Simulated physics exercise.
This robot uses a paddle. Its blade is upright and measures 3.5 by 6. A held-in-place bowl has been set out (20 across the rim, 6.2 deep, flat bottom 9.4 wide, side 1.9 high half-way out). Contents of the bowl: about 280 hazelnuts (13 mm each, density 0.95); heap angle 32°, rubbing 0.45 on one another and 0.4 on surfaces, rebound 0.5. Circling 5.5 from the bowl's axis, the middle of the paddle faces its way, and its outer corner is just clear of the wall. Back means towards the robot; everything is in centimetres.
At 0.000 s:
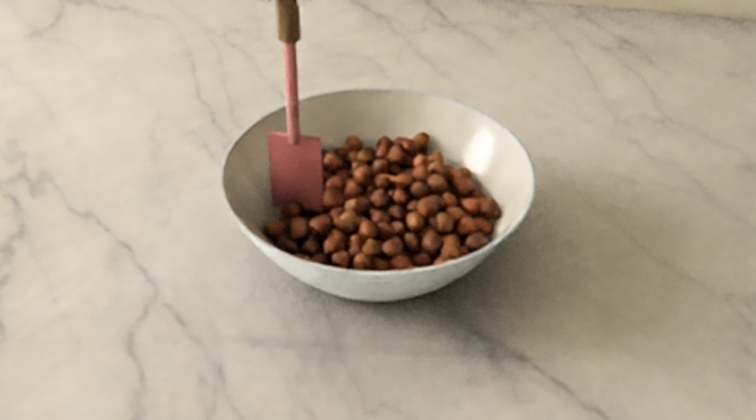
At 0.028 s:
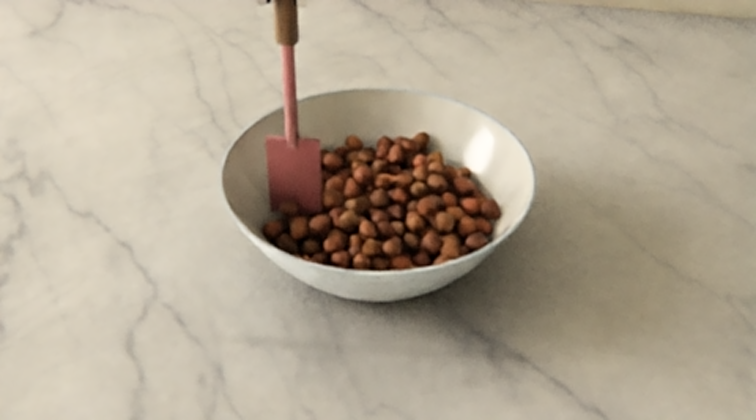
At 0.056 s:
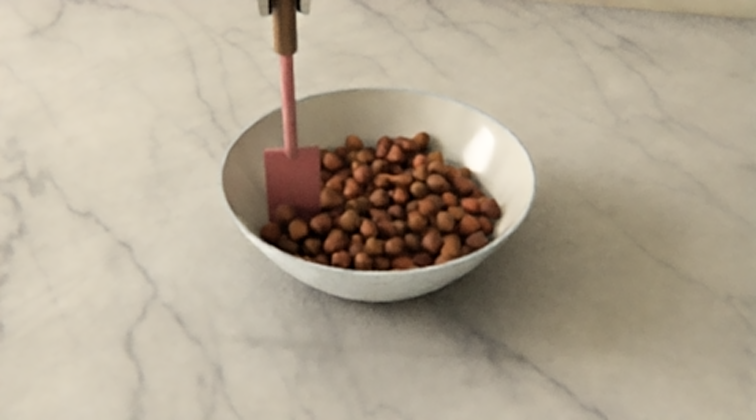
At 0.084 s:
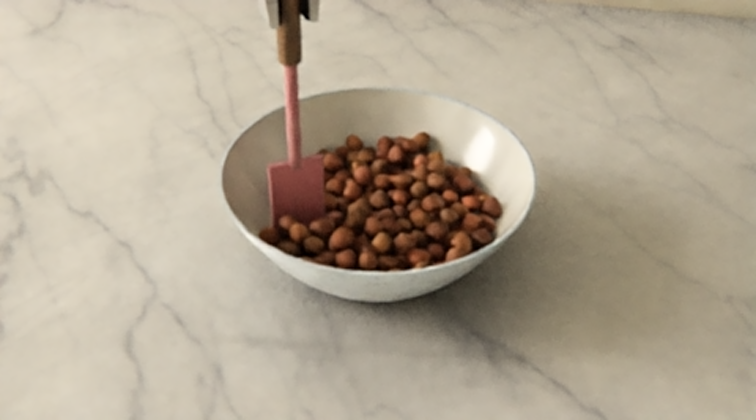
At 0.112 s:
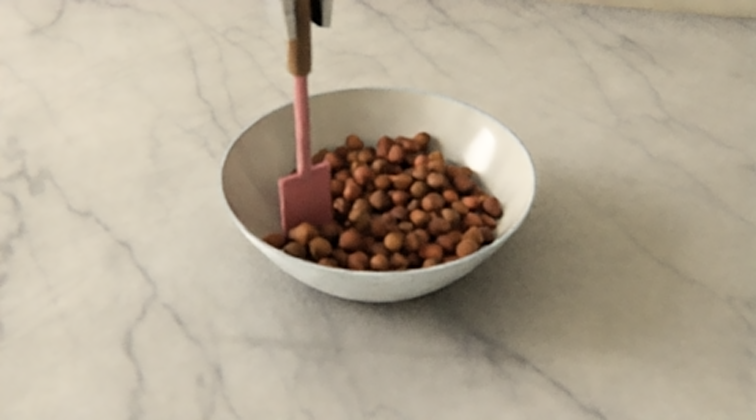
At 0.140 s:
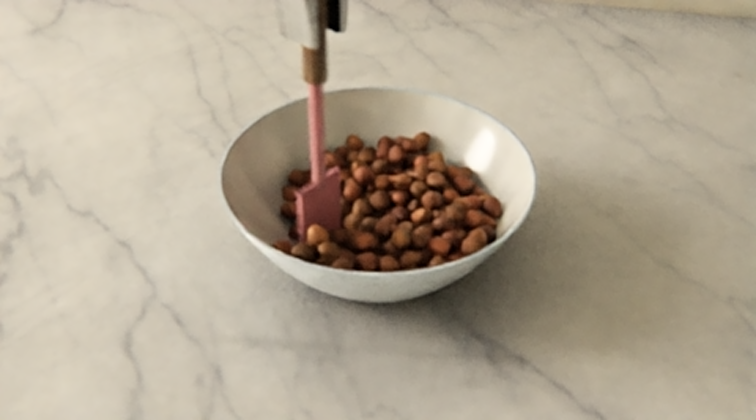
A pink paddle held upright by a robot gripper moves toward the front along the left side of a white bowl of hazelnuts, then curves slightly right and turns, pushing nearby nuts while most of the heap shifts little.
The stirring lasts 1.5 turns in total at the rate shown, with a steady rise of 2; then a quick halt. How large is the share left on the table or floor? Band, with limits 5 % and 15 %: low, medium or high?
Medium.
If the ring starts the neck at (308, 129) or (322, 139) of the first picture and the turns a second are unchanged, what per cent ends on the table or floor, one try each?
Roughly 5 and 0 per cent.
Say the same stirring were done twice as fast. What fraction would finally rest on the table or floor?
In that case it comes to around 30 percent.
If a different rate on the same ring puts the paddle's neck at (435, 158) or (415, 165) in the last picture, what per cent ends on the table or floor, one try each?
Close to 35 and 30 in a hundred.
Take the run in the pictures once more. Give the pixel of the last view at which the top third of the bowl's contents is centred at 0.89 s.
I'd say about (357, 236).
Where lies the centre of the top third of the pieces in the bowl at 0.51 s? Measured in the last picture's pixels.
Somewhere around (400, 137) in the last view.
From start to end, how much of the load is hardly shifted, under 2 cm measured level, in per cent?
Around 25 in a hundred.
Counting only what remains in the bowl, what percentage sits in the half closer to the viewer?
Close to 55 in a hundred.
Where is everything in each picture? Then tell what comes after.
The paddle neck at (293, 116), 0° round; upper third of the load around (395, 206), from x 275 to 490, top at y 145; 275 in the bowl, in the first picture.
The paddle neck at (291, 119), 5° round; upper third of the load around (395, 207), from x 275 to 490, top at y 145, in the second picture.
The paddle neck at (290, 129), 18° round; upper third of the load around (395, 209), from x 270 to 490, top at y 145, in the third picture.
The paddle neck at (294, 140), 32° round; upper third of the load around (394, 220), from x 270 to 495, top at y 145, in the fourth picture.
The paddle neck at (304, 151), 46° round; upper third of the load around (401, 223), from x 275 to 495, top at y 140, in the fifth picture.
The paddle neck at (318, 160), 60° round; upper third of the load around (401, 233), from x 285 to 495, top at y 140; 275 in the bowl, in the sixth picture.
After 0.51 s, 248° round, highest piece 9 above the table; 258 in the bowl, 13 on the table or floor, 4 in flight or on the tool.
After 0.89 s, 76° round, highest piece 7 above the table; 250 in the bowl, 25 on the table or floor.
After 1.27 s, 180° round, highest piece 5 above the table; 250 in the bowl, 25 on the table or floor.
After 1.97 s, 180° round, highest piece 5 above the table; 250 in the bowl, 25 on the table or floor.
In the end, 250 in the bowl, 25 on the table or floor. That is 9 % on the table or floor.
